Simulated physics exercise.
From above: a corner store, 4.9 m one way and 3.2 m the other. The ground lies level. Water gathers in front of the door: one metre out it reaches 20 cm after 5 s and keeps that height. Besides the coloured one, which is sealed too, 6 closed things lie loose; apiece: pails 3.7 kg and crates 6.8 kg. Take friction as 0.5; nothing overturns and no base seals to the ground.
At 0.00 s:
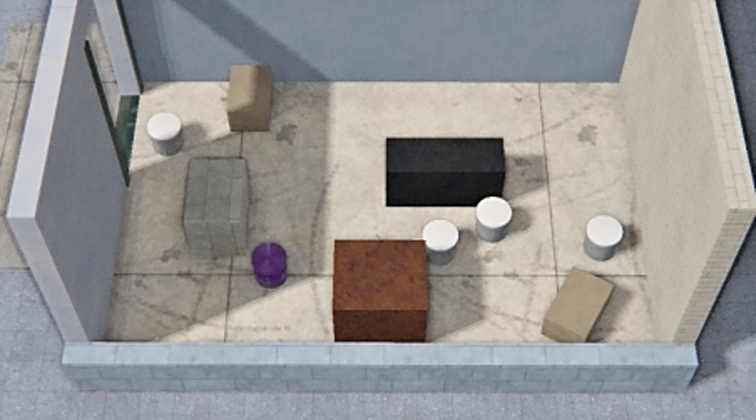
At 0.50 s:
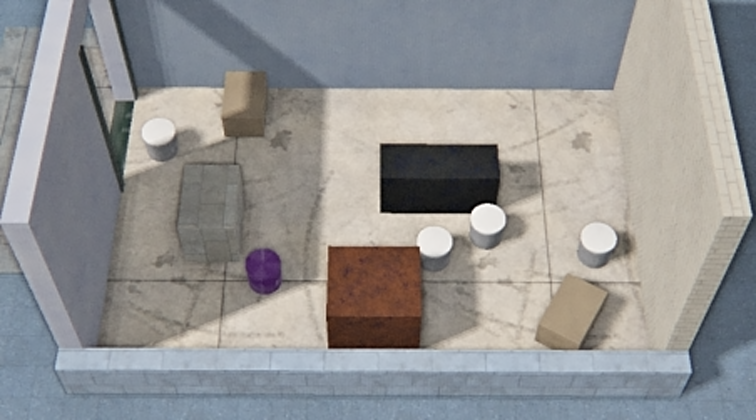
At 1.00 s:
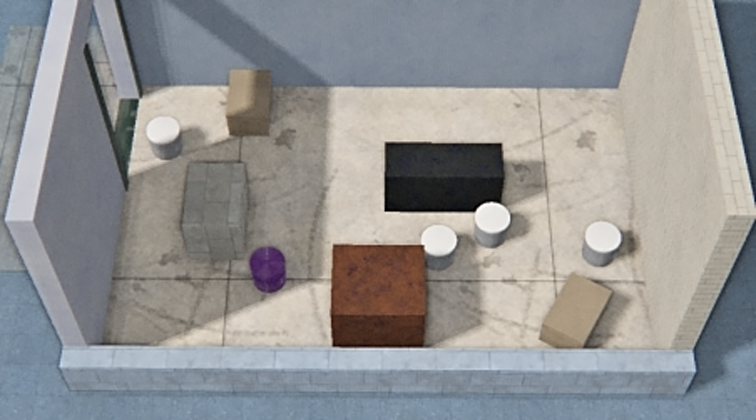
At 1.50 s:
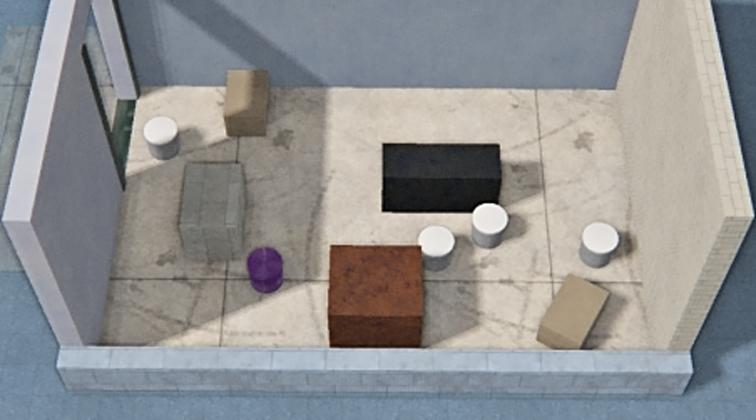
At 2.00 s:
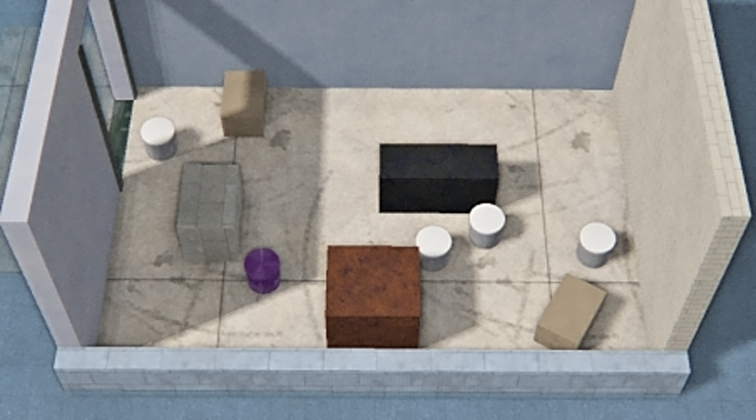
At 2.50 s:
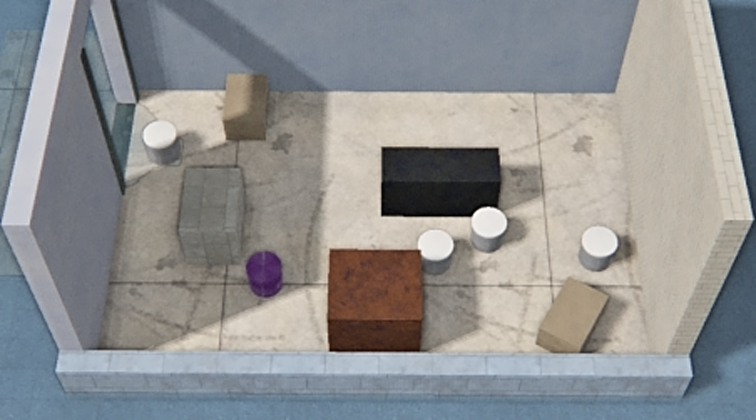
A small corner store with a level, pale stone floor is seen from high above, its front cut low. Four white pails and two tan crates stand around grey, black and rust-brown blocks, with a purple pail left of centre near the front. Bluish water deepens in colour over the paving outside the left doorway, while the pails and crates stay put and the camera jitters slightly.
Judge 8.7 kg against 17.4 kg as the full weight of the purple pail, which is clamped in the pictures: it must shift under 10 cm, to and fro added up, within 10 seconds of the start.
I expect that the smaller load will do.
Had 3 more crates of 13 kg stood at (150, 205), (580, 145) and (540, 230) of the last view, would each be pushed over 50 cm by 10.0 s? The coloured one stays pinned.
In that order: Short of it, past it, short of it.
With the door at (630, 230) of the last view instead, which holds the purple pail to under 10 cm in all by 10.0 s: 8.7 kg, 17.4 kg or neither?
In that case the smaller load will do.
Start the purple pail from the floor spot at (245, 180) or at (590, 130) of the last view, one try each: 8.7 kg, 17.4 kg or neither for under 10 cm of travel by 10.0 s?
In that order: It takes the larger; it takes the larger.
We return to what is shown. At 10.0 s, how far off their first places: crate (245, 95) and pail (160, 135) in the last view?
In turn: 350 cm, 200 cm.
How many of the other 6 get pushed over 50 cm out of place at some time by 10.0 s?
3 of them.
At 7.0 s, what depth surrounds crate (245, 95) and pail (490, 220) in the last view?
About 3 and 1 cm.
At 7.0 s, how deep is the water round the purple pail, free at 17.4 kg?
Roughly 0 cm.
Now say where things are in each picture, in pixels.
In the first picture, the purple pail at (269, 258) rests on the ground; water covers 0.0 m2; 0 of 7 have shifted.
In the second picture, the purple pail at (263, 264), on the bottom; water covers 0.0 m2; 0 of 7 have shifted.
In the third picture, the purple pail at (267, 262) rests on the ground; 0.0 m2 under water; 0 of 7 have shifted.
In the fourth picture, the purple pail at (265, 263) rests on the ground; 0.0 m2 under water; 0 of 7 have shifted.
In the fifth picture, the purple pail at (262, 263), on the bottom; water covers 0.0 m2; 0 of 7 have shifted.
In the sixth picture, the purple pail at (264, 267), on the bottom; 0.2 m2 under water; 0 of 7 have shifted.
After 3.5 s the purple pail would be 0 cm from its start with 8.7 kg and 0 cm from its start with 17.4 kg; 0 cm of water round it then.
After 4.5 s the purple pail would be 0 cm from its start with 8.7 kg and 0 cm from its start with 17.4 kg; 0 cm of water round it then.
After 7.0 s the purple pail would be 0 cm from its start with 8.7 kg and 0 cm from its start with 17.4 kg; 0 cm of water round it then.
After 10.0 s the purple pail would be 0 cm from its start with 8.7 kg and 0 cm from its start with 17.4 kg; 2 cm of water round it then.
